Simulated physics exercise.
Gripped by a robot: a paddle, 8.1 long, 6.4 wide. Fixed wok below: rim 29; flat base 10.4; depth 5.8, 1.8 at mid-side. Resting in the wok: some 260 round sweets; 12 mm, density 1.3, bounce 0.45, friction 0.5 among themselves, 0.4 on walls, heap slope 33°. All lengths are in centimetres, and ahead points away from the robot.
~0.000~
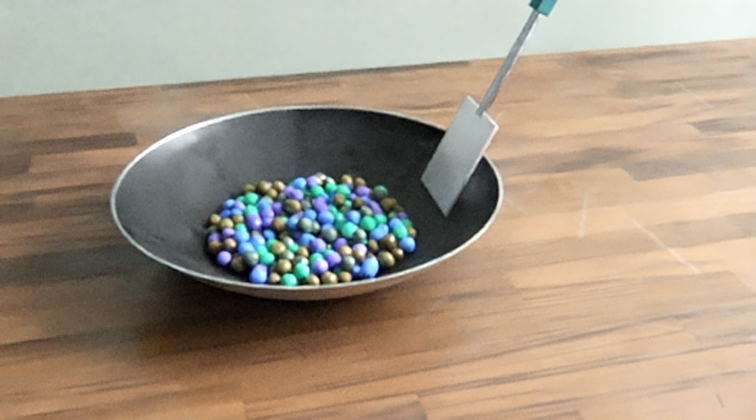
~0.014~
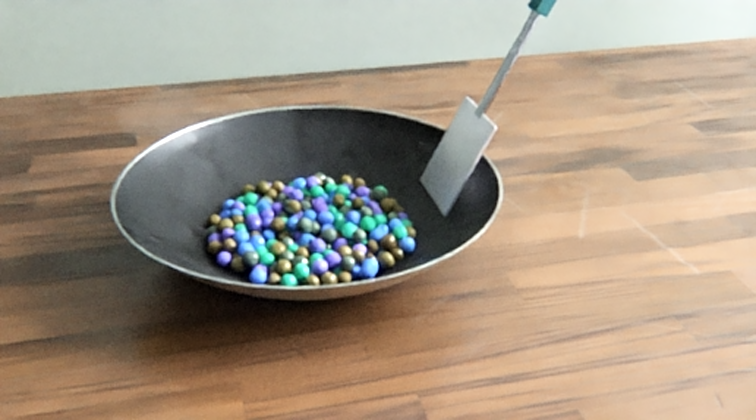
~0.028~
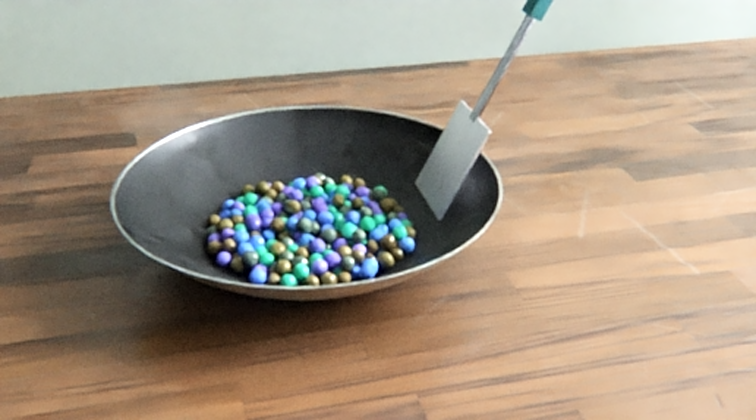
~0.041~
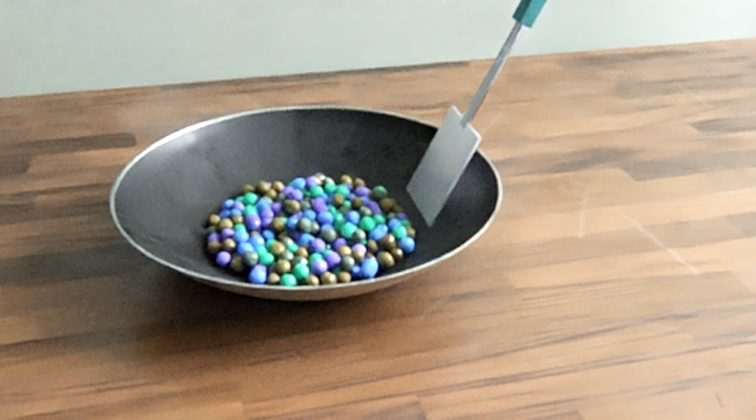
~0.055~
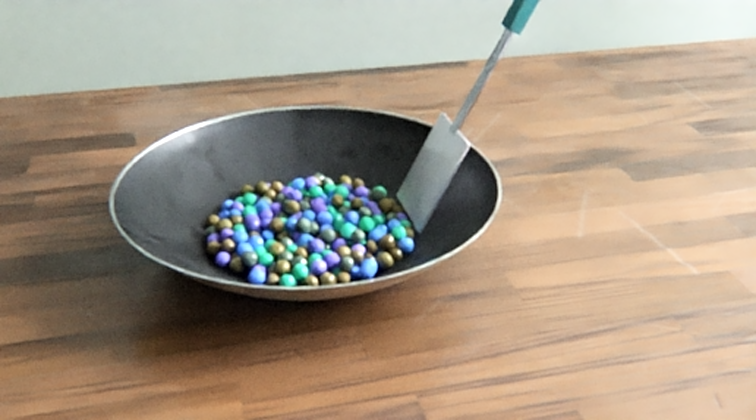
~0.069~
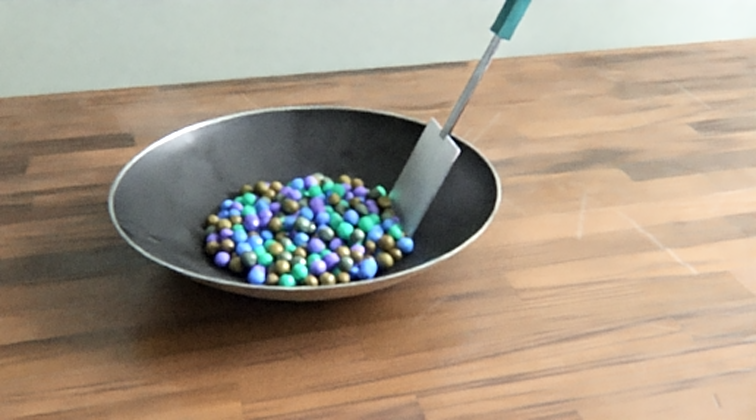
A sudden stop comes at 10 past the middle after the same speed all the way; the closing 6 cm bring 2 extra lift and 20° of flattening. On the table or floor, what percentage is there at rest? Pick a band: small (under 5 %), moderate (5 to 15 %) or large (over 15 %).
The share is moderate, 5 to 15 %.
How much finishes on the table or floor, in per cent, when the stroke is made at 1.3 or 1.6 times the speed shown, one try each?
Try one about 15 %, try two about 30 %.
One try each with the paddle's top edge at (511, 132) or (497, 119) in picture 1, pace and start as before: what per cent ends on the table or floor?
About 5 and 10 per cent.
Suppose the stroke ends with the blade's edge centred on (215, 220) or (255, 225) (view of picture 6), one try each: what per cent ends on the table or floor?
About 0 and 0 per cent.
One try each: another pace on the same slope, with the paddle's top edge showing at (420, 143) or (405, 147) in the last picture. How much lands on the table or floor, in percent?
I'd estimate close to 35 and 30 in a hundred.
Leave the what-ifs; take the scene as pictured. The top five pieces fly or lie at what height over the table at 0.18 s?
4 cm.
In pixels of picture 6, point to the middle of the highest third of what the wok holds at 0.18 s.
It is centred near (249, 227).
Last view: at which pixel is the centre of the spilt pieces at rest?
About (38, 263).
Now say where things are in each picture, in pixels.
In the first frame, paddle top edge at (482, 111), sloping 63°; upper third of the load around (315, 219), from x 215 to 410, top at y 180; 265 in the wok.
In the second frame, paddle top edge at (481, 111), sloping 63°; upper third of the load around (315, 219), from x 215 to 410, top at y 180.
In the third frame, paddle top edge at (476, 115), sloping 63°; upper third of the load around (315, 219), from x 215 to 410, top at y 180.
In the fourth frame, paddle top edge at (466, 121), sloping 63°; upper third of the load around (315, 219), from x 215 to 405, top at y 180.
In the fifth frame, paddle top edge at (456, 128), sloping 63°; upper third of the load around (314, 219), from x 215 to 405, top at y 180.
In the sixth frame, paddle top edge at (445, 133), sloping 63°; upper third of the load around (315, 218), from x 210 to 405, top at y 180; 265 in the wok.
After 0.18 s, sloping 63°, highest piece 4 above the table; 265 in the wok.
After 0.30 s, sloping 58°, highest piece 6 above the table; 265 in the wok.
After 0.55 s, sloping 43°, highest piece 7 above the table; 244 in the wok, 18 on the table or floor, 3 on the blade or in flight.
After 1.60 s, sloping 43°, highest piece 7 above the table; 243 in the wok, 22 on the table or floor.
At rest, 243 in the wok, 22 on the table or floor. That is 8 % on the table or floor.
